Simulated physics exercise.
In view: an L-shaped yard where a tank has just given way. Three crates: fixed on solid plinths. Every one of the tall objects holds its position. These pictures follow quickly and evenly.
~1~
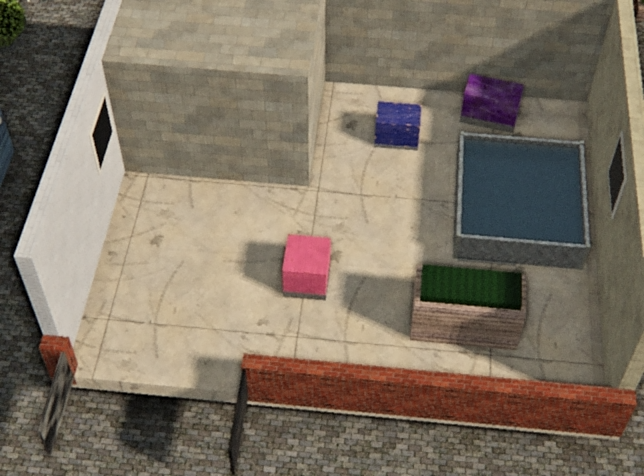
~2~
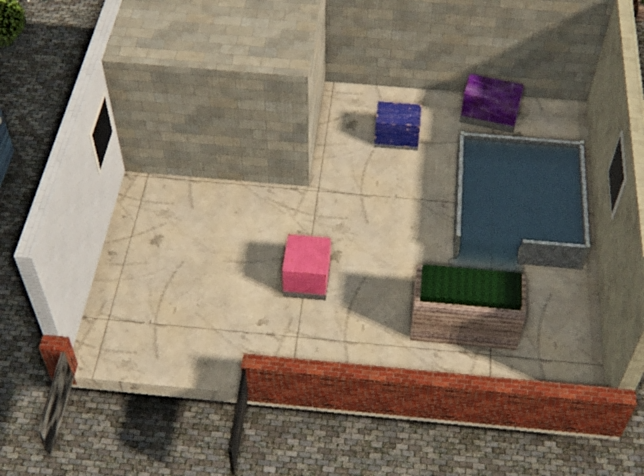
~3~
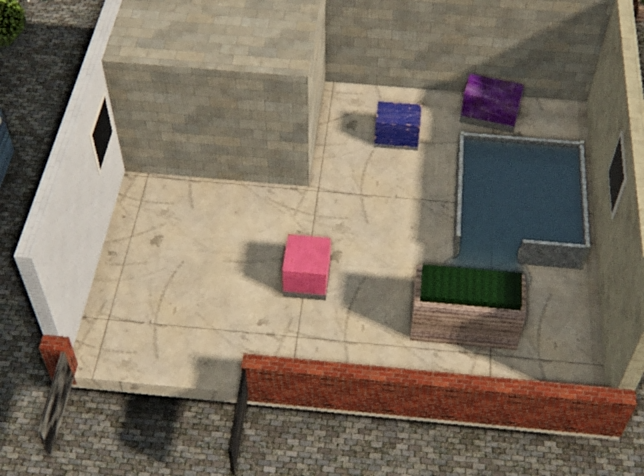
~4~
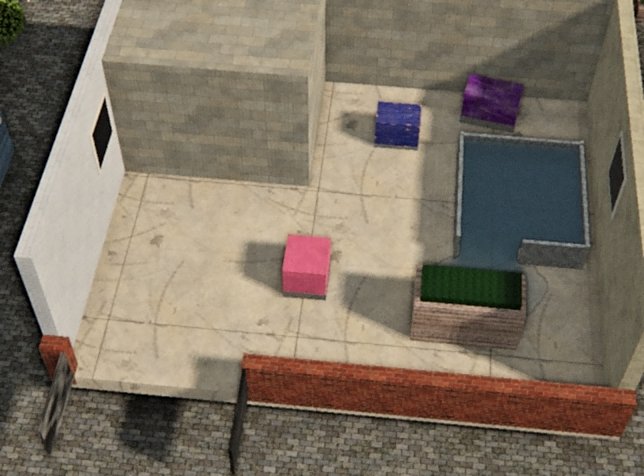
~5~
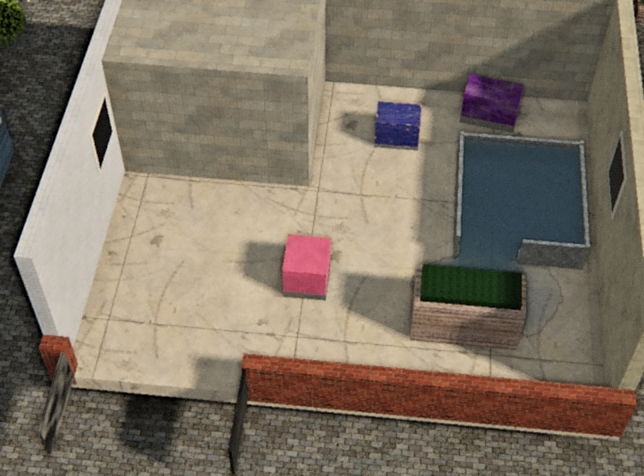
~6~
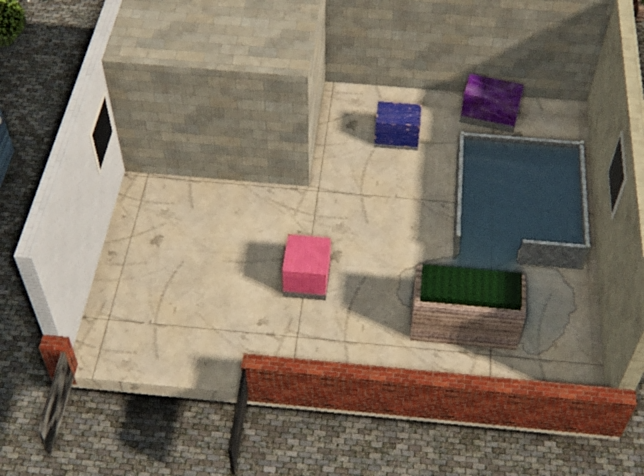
Walled yard with pink, blue and purple crates, the tank's front wall opening and a thin wet patch spreading beside the planter.
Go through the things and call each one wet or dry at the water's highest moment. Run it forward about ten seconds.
Called one by one: The blue crate is dry; the pink crate is wet; the purple crate is dry.
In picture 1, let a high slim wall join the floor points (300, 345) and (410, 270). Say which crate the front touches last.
The one in pink is last.
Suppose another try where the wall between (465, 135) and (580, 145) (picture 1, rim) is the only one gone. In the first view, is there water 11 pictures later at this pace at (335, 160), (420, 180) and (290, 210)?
Unwetted / soaked / unwetted.
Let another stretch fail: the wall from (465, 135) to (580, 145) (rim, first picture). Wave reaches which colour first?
I say the purple one.
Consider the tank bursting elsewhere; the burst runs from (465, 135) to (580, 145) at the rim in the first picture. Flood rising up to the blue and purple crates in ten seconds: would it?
The blue crate is reached, the purple crate is reached.
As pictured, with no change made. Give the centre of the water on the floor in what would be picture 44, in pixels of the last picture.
Roughly (438, 251).
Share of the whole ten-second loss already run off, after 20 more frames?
My estimate is roughly 5 percent.
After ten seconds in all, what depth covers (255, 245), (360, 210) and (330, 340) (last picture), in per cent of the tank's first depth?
My figures are about 6, 6 and 14 percent.
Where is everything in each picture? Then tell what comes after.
In the first picture, still water in the open tank at (522, 191).
In the second picture, the front is at a hidden place, out from the gap at (488, 251).
In the third picture, the front is at a hidden place, out from the gap at (488, 252).
In the fourth picture, water pours out at (488, 253) and has run to a hidden place.
In the fifth picture, the front is at (534, 326), out from the gap at (488, 253).
In the sixth picture, the front is at (534, 345), out from the gap at (488, 253).
A moment on, water covers 10 % of the floor; the blue crate not reached, the pink crate water round its plinth, the purple crate not reached.
Next, water covers 25 % of the floor; the blue crate not reached, the pink crate water round its plinth, the purple crate not reached.
Then, water covers 45 % of the floor; the blue crate not reached, the pink crate water round its plinth, the purple crate not reached.
Later, water covers 75 % of the floor; the blue crate water round its plinth, the pink crate water round its plinth, the purple crate water round its plinth.
In the end, water covers 95 % of the floor; the blue crate stayed above the water, the pink crate was topped, the purple crate stayed above the water.
